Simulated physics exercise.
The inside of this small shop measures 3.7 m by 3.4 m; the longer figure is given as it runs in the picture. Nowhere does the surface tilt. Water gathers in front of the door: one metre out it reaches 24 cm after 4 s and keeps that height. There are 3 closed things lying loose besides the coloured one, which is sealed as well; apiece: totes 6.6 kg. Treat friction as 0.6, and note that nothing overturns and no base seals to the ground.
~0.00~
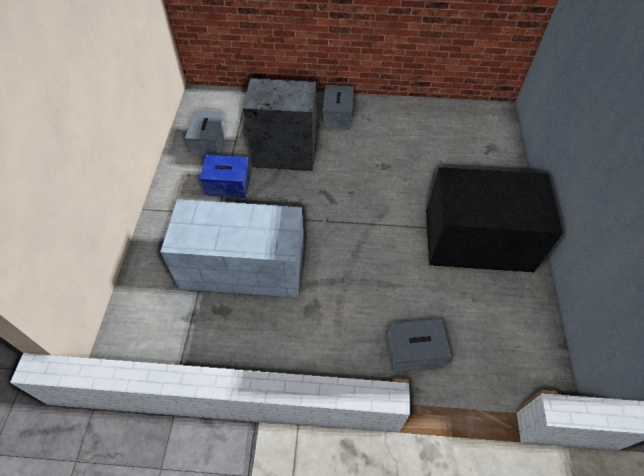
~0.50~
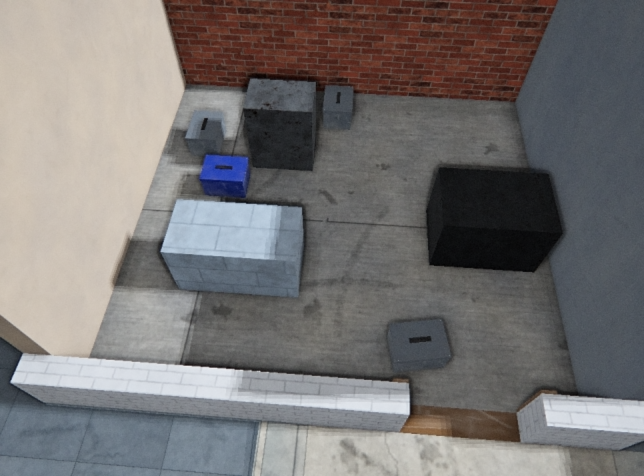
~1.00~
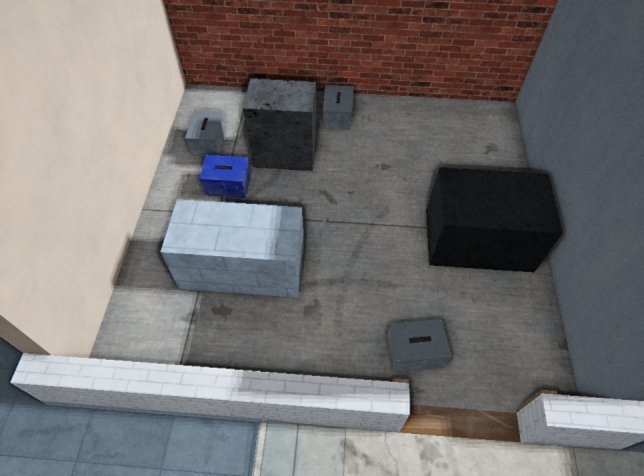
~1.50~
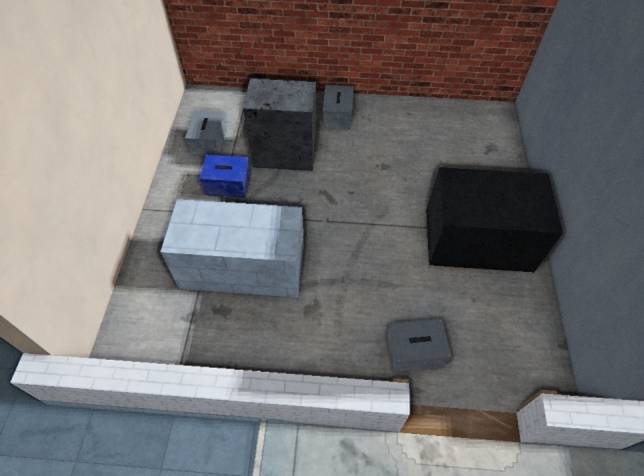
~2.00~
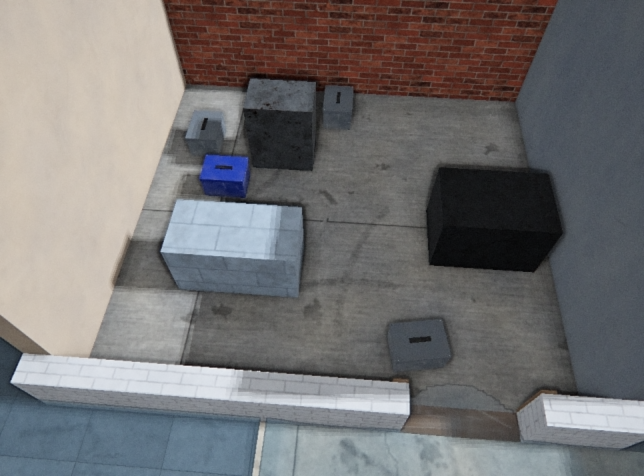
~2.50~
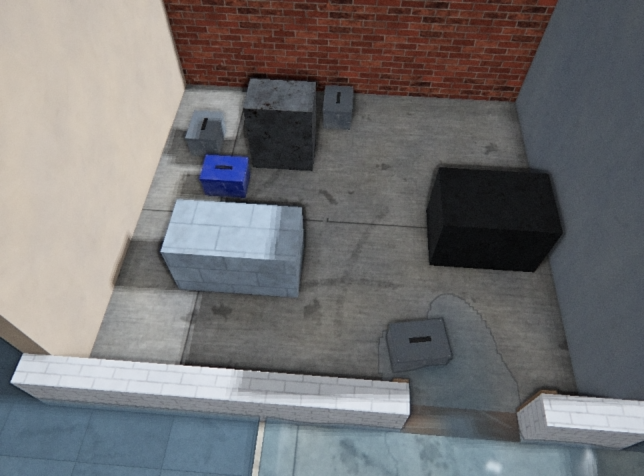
Water spreads along the pavement, then seeps through the doorway gap around a still grey box.
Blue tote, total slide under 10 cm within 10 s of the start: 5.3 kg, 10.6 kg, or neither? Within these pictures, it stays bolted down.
No listed ballast does the job.
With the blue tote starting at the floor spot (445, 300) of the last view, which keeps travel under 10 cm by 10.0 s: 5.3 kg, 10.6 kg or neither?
Looking at the loads, neither keeps it.
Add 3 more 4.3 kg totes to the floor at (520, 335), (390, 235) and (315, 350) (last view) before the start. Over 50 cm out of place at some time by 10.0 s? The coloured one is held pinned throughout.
Order as asked: Stays within / goes beyond / stays within.
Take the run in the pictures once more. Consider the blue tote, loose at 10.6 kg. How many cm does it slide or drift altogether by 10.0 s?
I'd say close to 40 cm in total.
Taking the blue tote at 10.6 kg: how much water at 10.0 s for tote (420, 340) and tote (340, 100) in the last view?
Some 9 cm at the first, some 9 cm at the second.
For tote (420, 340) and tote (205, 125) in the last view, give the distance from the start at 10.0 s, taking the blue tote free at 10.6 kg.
Respectively 250 and 30 centimetres.
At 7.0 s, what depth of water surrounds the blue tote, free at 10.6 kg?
5 cm, roughly.
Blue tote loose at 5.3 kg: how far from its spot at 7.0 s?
Shift: Roughly 50 cm.
After 3.5 s the blue tote would be 0 cm from its start with 5.3 kg and 0 cm from its start with 10.6 kg; 0 cm of water round it then.
After 4.5 s the blue tote would be 0 cm from its start with 5.3 kg and 0 cm from its start with 10.6 kg; 0 cm of water round it then.
After 7.0 s the blue tote would be 53 cm from its start with 5.3 kg and 4 cm from its start with 10.6 kg; 5 cm of water round it then.
After 10.0 s the blue tote would be 55 cm from its start with 5.3 kg and 41 cm from its start with 10.6 kg; 9 cm of water round it then.
